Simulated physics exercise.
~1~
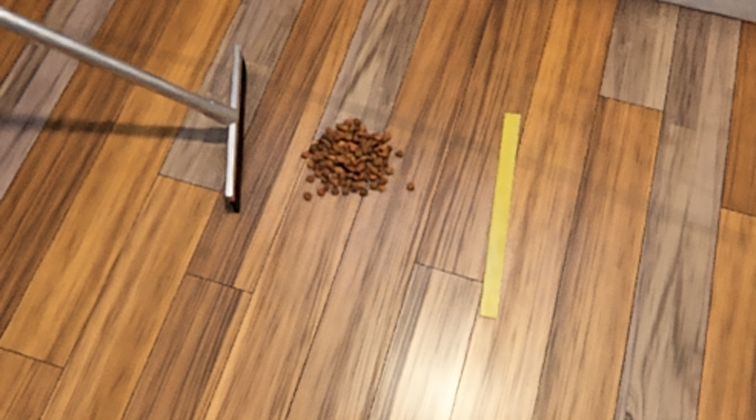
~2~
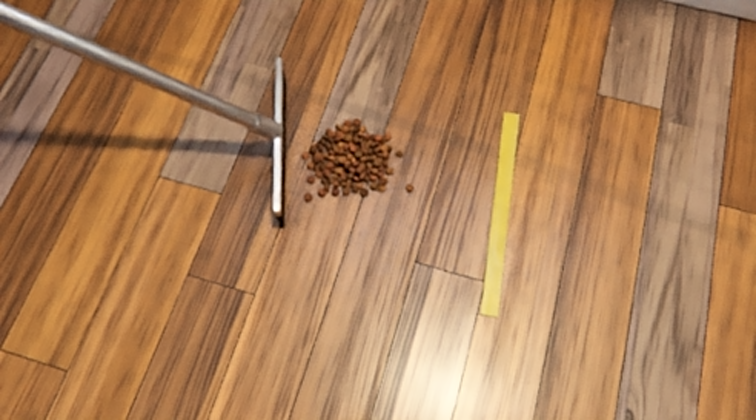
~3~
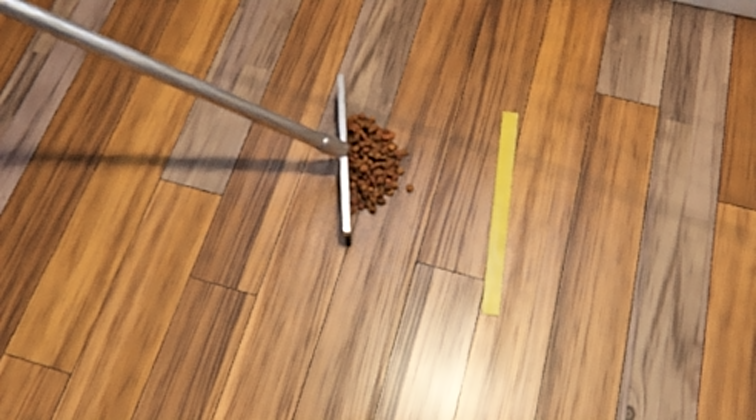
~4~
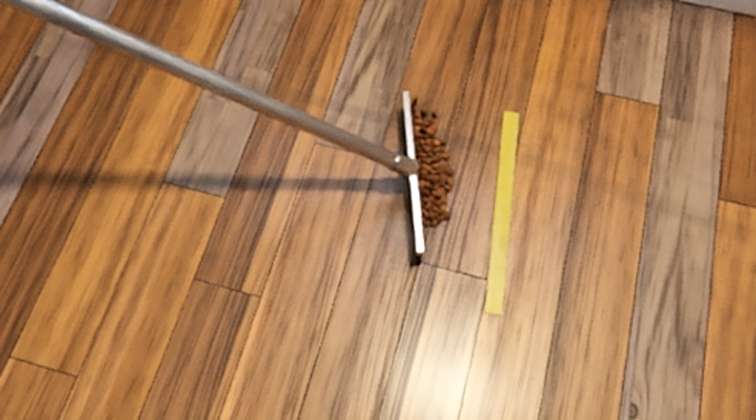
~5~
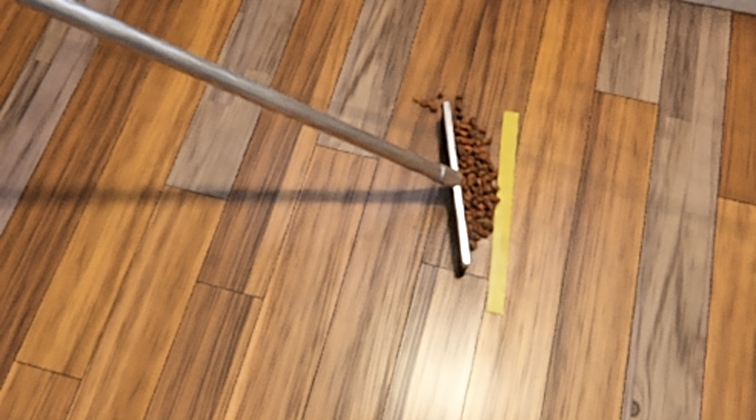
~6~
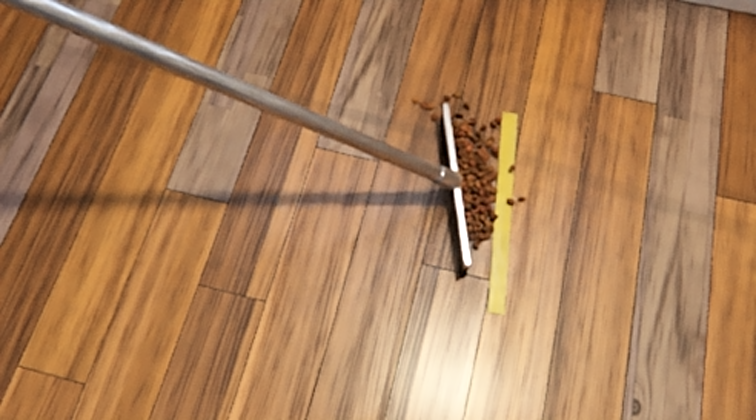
A long-handled squeegee moves right across a wood-plank floor toward a small heap of brown kibble, with a yellow strip lying beyond it. The blade reaches the heap and presses into its left side, pushing the bits along. As it continues right, the kibble packs into a narrow band along the blade, and a few bits slip around its upper end. The squeegee halts just short of the strip. At the end, most of the kibble lies between the blade and the strip, while a few bits have scattered onto and just past the yellow strip.
